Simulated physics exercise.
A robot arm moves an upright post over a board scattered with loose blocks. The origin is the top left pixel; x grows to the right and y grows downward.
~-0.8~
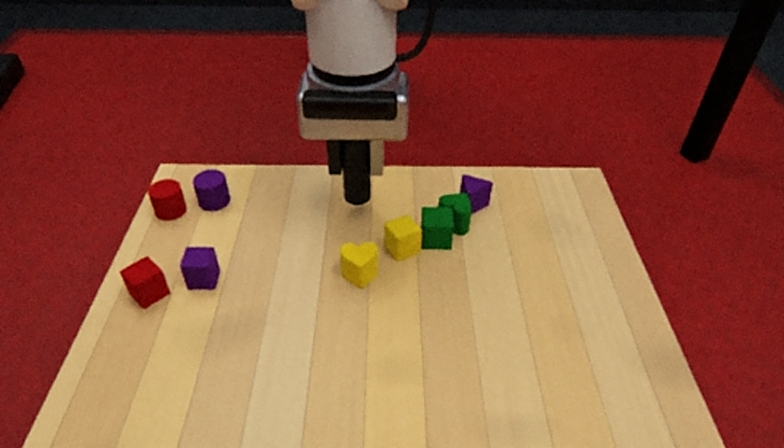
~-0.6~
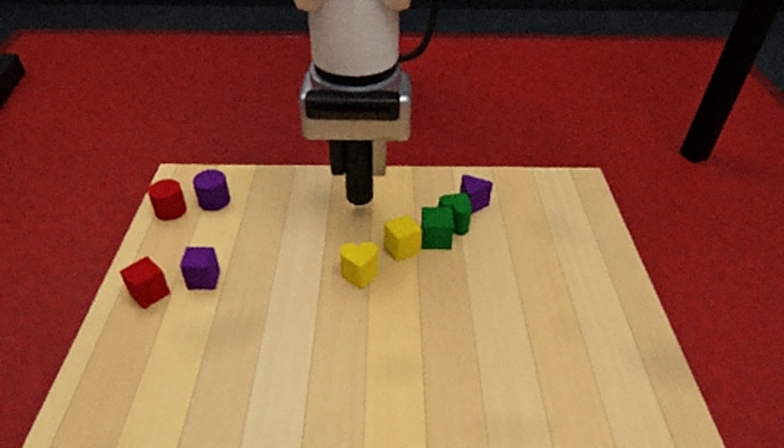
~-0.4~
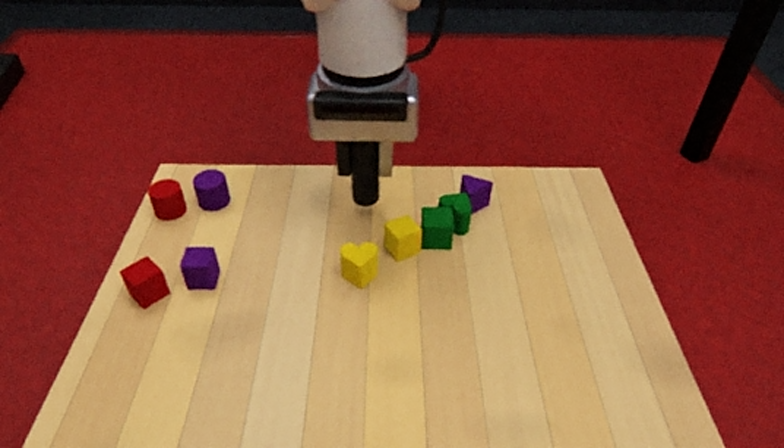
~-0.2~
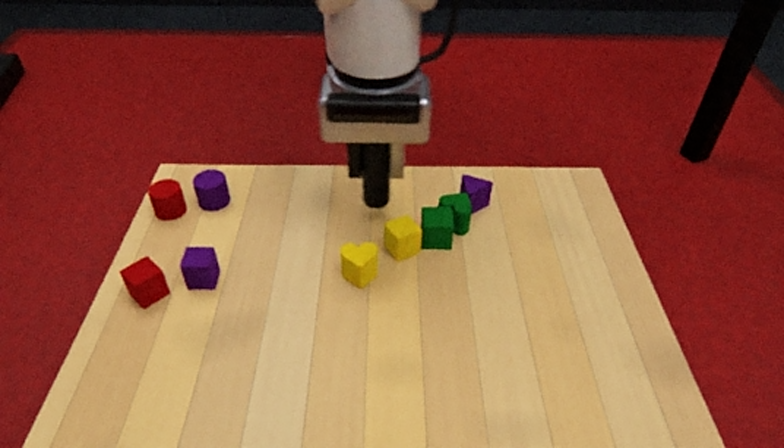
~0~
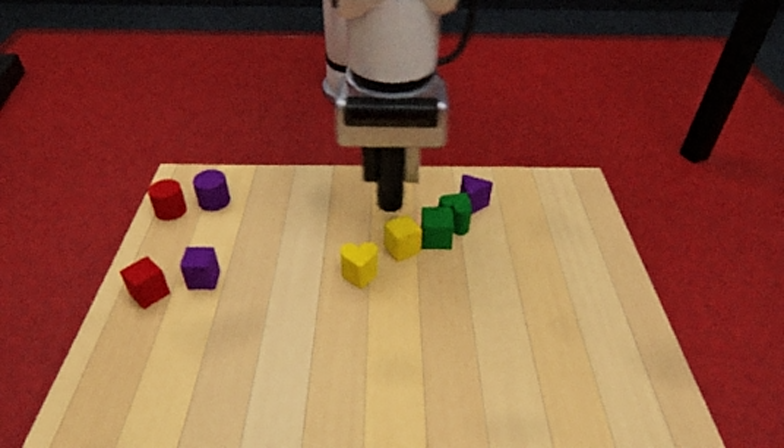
The video shows a robot arm holding a dark upright post over a wooden board scattered with red, purple, yellow and green blocks; the arm moves the post a short way to the right while the blocks stay still.
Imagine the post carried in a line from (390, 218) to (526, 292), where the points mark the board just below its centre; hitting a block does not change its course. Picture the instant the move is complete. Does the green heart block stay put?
Yes - that is the case.
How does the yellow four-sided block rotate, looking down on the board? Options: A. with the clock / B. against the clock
Correct choice: A.
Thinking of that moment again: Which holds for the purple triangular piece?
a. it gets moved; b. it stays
My answer is option b.
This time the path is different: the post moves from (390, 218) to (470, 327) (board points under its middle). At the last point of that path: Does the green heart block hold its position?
My answer is yes.
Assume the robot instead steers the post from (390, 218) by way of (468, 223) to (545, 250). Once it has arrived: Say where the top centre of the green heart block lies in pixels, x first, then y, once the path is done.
My estimate: (584, 239).
The first path, step by step. One third of the way, post at (434, 227); yellow four-sided block at (409, 231), turned 45° clockwise; green four-sided block at (463, 226), turned 20° clockwise.
Two thirds of the way, post at (480, 251); yellow four-sided block at (409, 231), turned 45° clockwise; green four-sided block at (513, 247).
At the end, post at (530, 279); yellow four-sided block at (409, 231), turned 45° clockwise; green four-sided block at (558, 258), turned 35° anticlockwise; green heart block unmoved; purple triangular piece unmoved.
